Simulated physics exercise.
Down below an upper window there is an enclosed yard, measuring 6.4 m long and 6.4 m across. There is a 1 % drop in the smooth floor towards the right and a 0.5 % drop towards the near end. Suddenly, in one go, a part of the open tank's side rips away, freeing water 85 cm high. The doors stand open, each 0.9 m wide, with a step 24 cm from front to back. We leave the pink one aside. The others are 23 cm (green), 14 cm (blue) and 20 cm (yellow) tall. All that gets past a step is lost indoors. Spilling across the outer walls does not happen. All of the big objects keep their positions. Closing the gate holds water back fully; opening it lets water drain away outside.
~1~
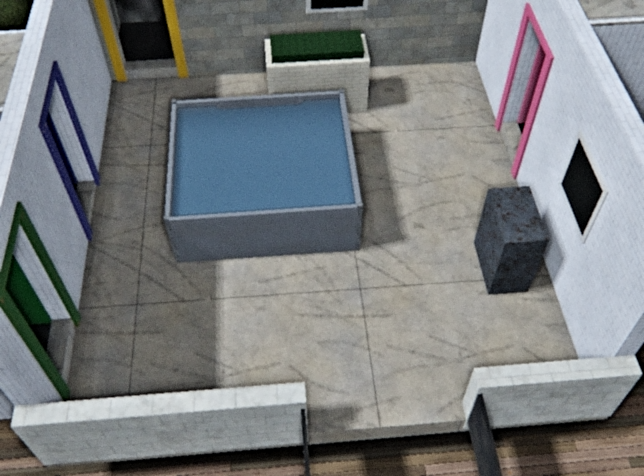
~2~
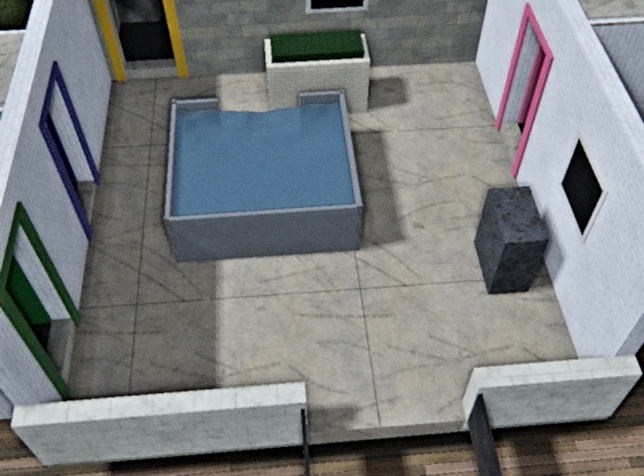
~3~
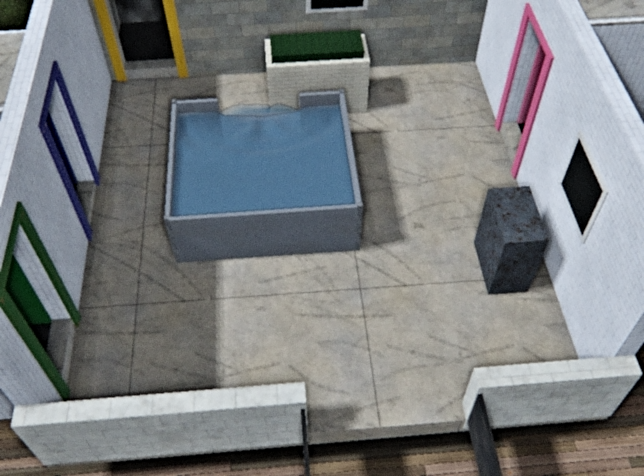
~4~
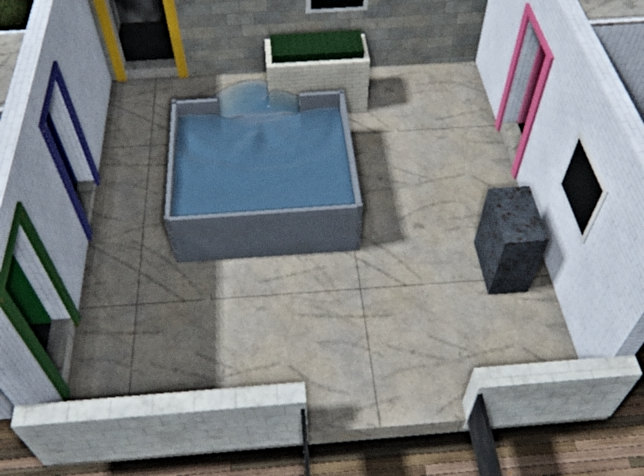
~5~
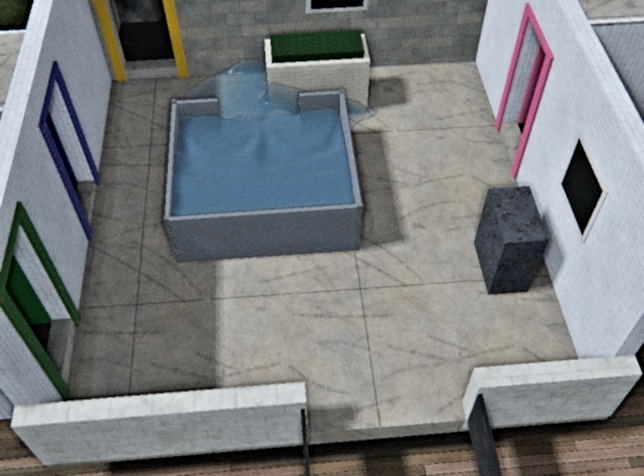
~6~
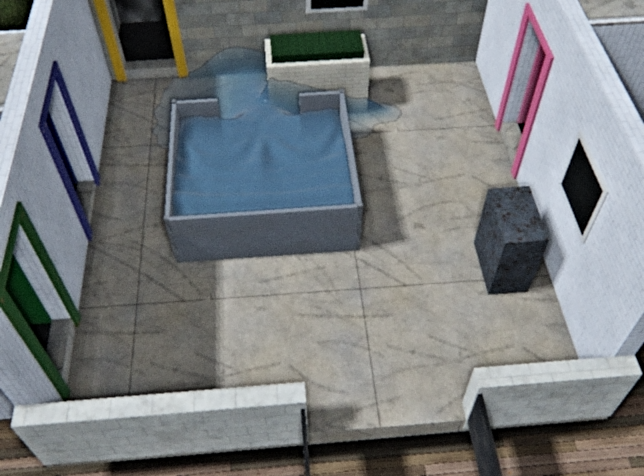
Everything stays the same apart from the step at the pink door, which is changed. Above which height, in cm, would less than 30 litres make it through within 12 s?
Above roughly 19 cm.
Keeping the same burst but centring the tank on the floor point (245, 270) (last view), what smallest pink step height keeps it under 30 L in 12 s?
Roughly 16 cm is needed.
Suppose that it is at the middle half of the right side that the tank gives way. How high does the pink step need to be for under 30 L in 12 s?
About 37 cm.
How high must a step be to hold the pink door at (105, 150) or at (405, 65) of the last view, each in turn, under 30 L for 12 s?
Roughly 12.0 cm for the first and 8.5 cm for the second.
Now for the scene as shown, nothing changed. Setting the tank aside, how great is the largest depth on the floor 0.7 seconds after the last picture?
63 cm.
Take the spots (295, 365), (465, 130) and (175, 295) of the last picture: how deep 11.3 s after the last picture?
In that order: 5, 10 and 8 cm.
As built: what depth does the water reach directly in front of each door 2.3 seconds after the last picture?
Centimetres: Green = 2, blue = 7, pink = 22, yellow = 32.
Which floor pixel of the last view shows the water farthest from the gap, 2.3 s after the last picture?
Lab note: Front tip approx. at (579, 378).
Then, 0.7 s after the last picture water covers 25 % of the floor, deepest (63 cm) near (283, 117); 9 cm at the pink door, 0 litres in over its 20 cm step.
Then, 2.3 s after the last picture water covers 55 % of the floor, deepest (40 cm) near (122, 90); 22 cm at the pink door, 16 litres in over its 20 cm step.
Then, 11.3 s after the last picture water covers 100 % of the floor, deepest (18 cm) near (433, 376); 10 cm at the pink door, 22 litres in over its 20 cm step.
At the pink door as built, the water peaked near 29 cm, 1.1 s after the last picture.
Run again over the same 12 s with other heights there, 69 litres in over 15.5 cm, 14 litres over 21.5 cm. The limit of 30 litres is kept from about 19 cm up.
